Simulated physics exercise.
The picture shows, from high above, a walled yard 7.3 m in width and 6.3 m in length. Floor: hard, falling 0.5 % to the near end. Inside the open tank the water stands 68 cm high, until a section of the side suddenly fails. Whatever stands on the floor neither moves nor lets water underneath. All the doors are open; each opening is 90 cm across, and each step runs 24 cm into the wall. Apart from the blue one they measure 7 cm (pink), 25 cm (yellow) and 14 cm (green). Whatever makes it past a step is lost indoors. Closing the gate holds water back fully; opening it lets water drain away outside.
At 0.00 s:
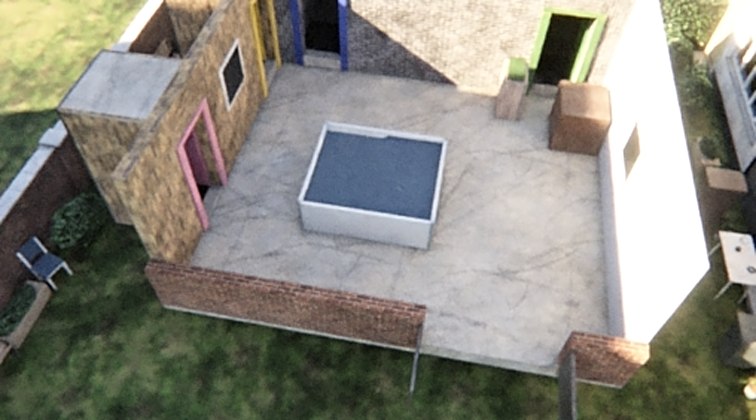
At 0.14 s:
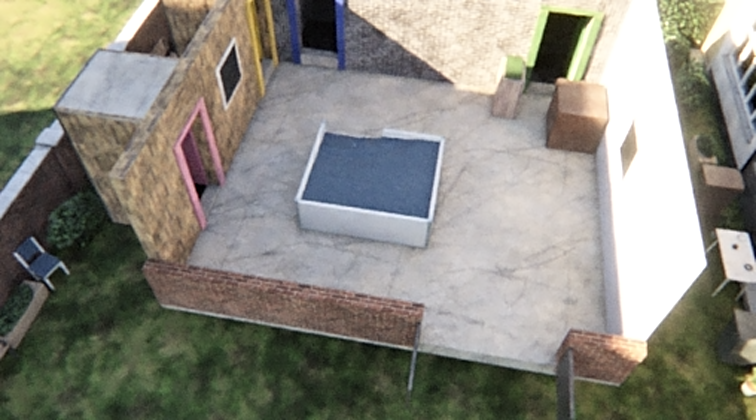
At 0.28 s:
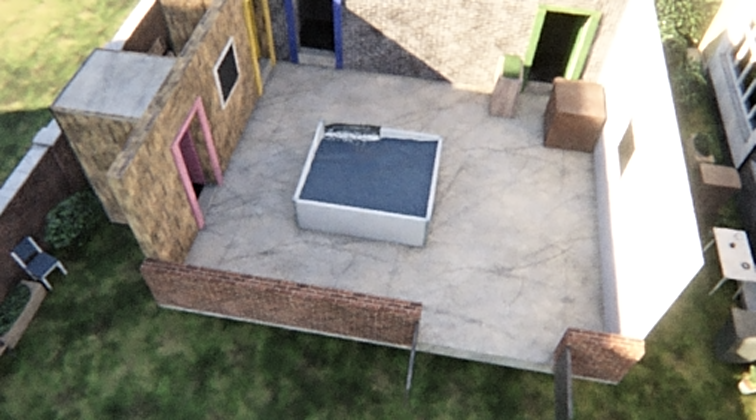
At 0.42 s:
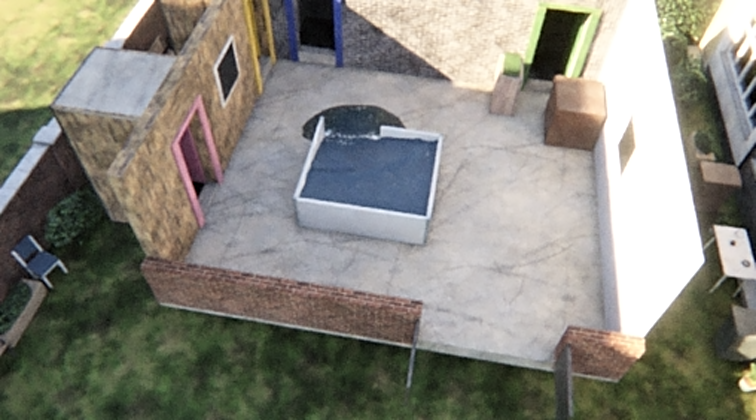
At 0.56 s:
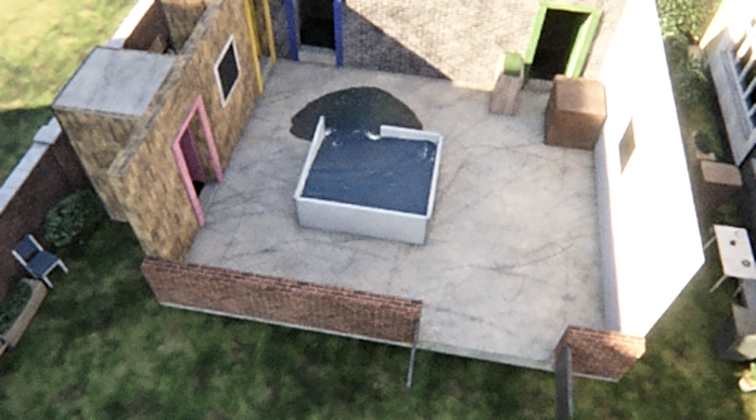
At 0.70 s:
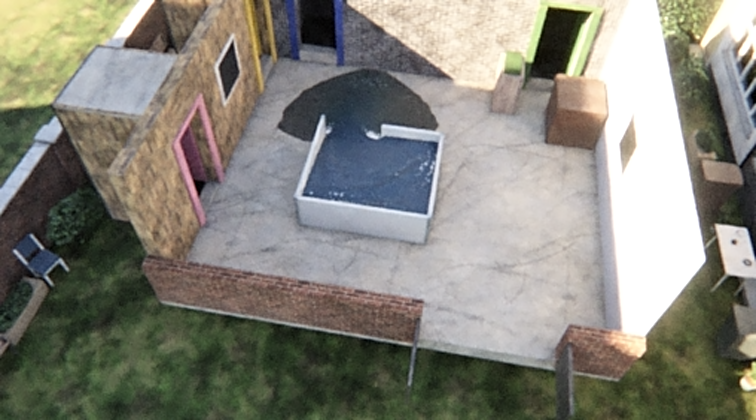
A walled yard with a pale, cracked floor is seen from high above, with low brick walls along the near side and grass around it. A white open tank of dark blue water sits in the middle, with a pink doorframe at left, yellow and blue ones behind, and a green one at back right. The camera barely shifts as water pours through a gap in the tank's far side and spreads in a dark, widening patch toward the back wall.
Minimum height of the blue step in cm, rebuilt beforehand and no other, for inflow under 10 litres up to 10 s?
27 cm.
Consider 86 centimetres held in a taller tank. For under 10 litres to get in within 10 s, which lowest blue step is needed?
Roughly 35 centimetres would do it.
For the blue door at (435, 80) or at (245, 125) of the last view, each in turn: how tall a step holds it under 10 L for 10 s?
Minimums: Roughly 17 cm and 9.0 cm.
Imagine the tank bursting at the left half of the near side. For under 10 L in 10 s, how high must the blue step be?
Minimum height: Approx. 14.0 cm.
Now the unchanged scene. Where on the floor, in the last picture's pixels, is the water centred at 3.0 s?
The water's centre is at about (365, 139).
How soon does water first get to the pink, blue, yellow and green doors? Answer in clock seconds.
The pink door gets it at 3.6 s, the blue door at 1.0 s, the yellow door at 1.4 s and the green door at 2.2 s.
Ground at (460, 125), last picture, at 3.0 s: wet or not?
At that moment it's submerged.
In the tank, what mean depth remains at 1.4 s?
About 49 centimetres.
After 1.4 s water covers 20 % of the floor, deepest (40 cm) near (345, 145); 26 cm at the blue door, 0 litres in over its 27 cm step.
After 3.0 s water covers 30 % of the floor, deepest (32 cm) near (273, 66); 29 cm at the blue door, 7 litres in over its 27 cm step.
After 10.0 s water covers 95 % of the floor, deepest (11 cm) near (196, 287); 9 cm at the blue door, 9 litres in over its 27 cm step.
At the blue door as built, the water arrived by 1.0 s and peaked near 31 cm at 2.0 s.
Run again over the same 10 s with other heights there, 23 litres in over 24 cm, 1 litre over 32 cm. The limit of 10 litres is kept from about 27 cm up.
